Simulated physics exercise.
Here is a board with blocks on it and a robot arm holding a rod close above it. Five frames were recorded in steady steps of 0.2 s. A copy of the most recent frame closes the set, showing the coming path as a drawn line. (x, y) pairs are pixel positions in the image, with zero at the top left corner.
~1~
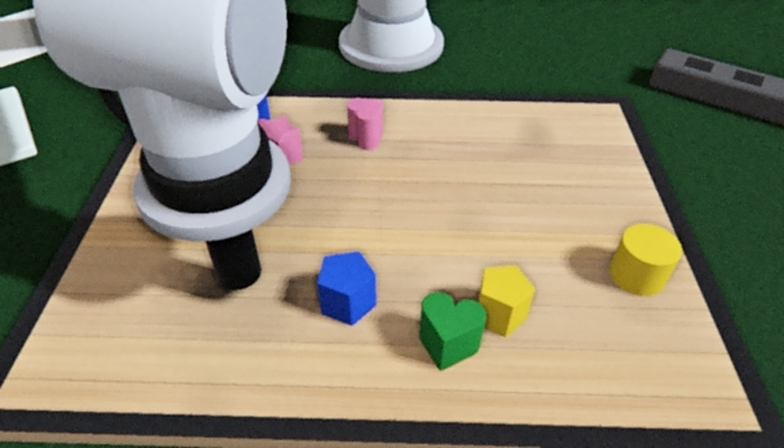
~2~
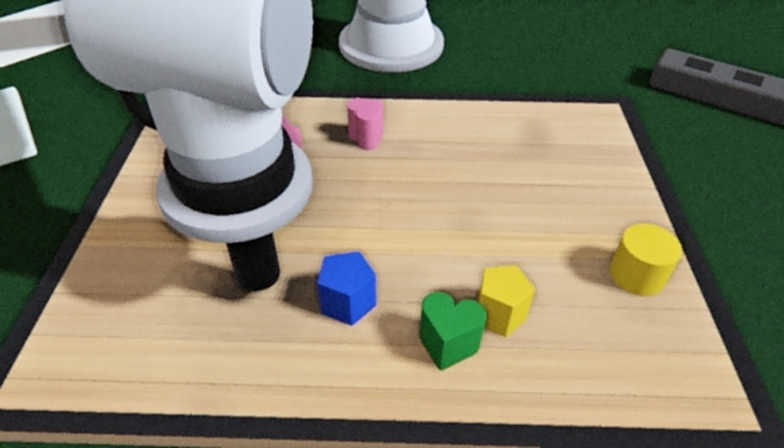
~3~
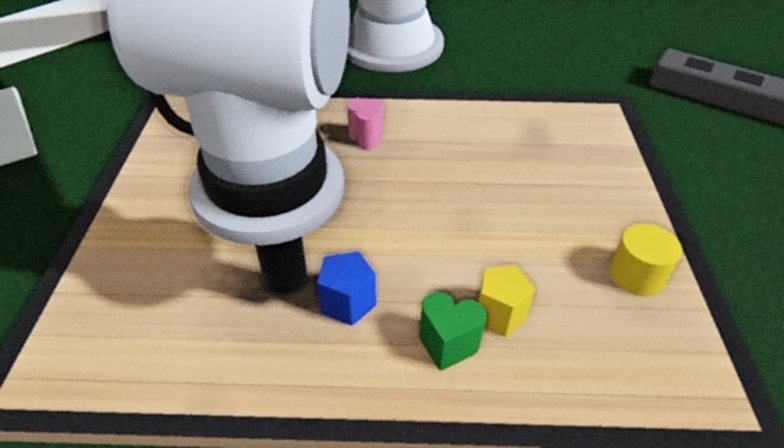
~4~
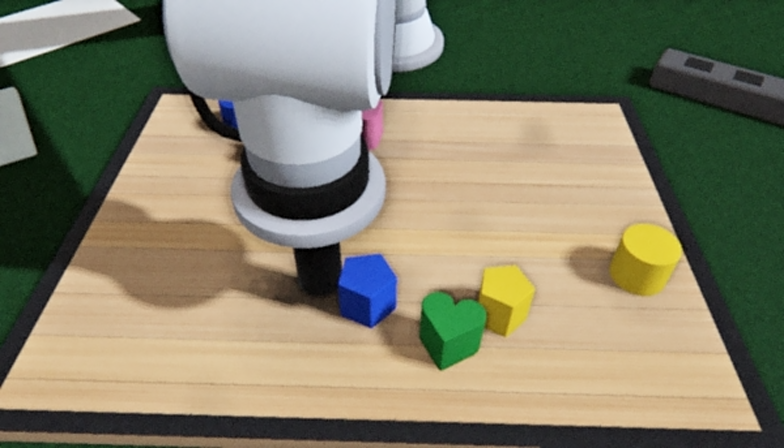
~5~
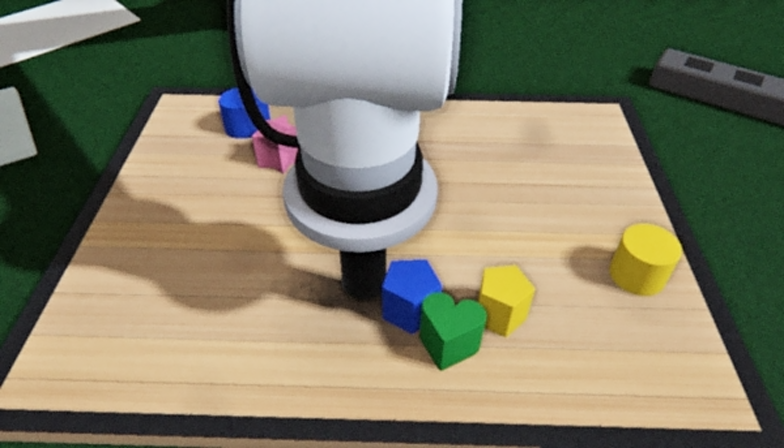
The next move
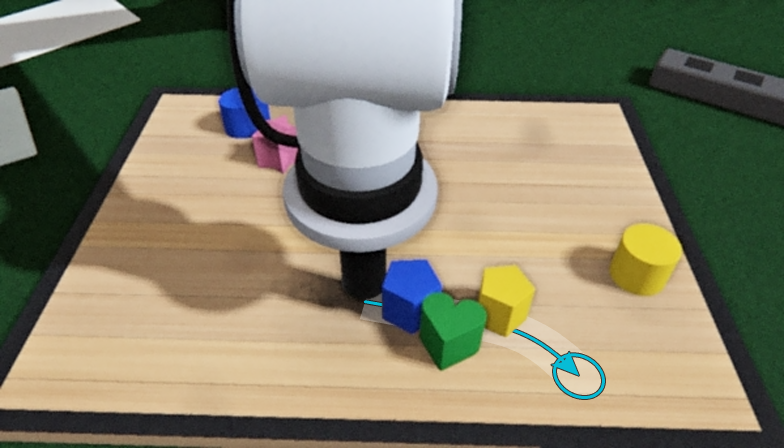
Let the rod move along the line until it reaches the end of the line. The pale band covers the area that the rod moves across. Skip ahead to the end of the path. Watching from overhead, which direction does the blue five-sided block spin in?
Counterclockwise rotation.
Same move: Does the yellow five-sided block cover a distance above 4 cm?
Final answer: Yes.
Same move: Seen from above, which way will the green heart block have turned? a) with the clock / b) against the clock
a
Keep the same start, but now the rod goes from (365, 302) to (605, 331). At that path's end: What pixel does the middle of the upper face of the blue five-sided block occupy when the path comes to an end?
My best guess is (671, 305).
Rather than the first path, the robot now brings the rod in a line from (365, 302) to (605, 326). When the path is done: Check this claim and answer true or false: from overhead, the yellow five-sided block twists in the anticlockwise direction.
True - the claim holds.
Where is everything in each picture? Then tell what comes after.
The first picture shows tip of the rod (240, 274), middles of tops, blue five-sided block (345, 271), green heart block (452, 314), yellow five-sided block (506, 284).
The second picture shows rod (259, 275), nothing pushed.
The third picture shows rod (286, 277), nothing pushed.
The fourth picture shows rod (321, 279), blue five-sided block (366, 273).
The fifth picture shows rod (364, 282), blue five-sided block (411, 278), green heart block (453, 314), yellow five-sided block (506, 284).
The line goes from (365, 302) over (438, 314) and (512, 330) to (579, 376).
On the path given first. One third of the way, rod (442, 296); blue five-sided block (493, 293); green heart block (509, 345), turned 65° clockwise; yellow five-sided block (542, 285), turned 35° anticlockwise.
Two thirds of the way, rod (518, 311); blue five-sided block (573, 303), turned 15° anticlockwise; green heart block (522, 348), turned 95° clockwise; yellow five-sided block (613, 285), turned 45° anticlockwise.
At the end, rod (587, 357); blue five-sided block (638, 325), turned 65° anticlockwise; green heart block (540, 361), turned 155° clockwise; yellow five-sided block (639, 283), turned 80° anticlockwise.
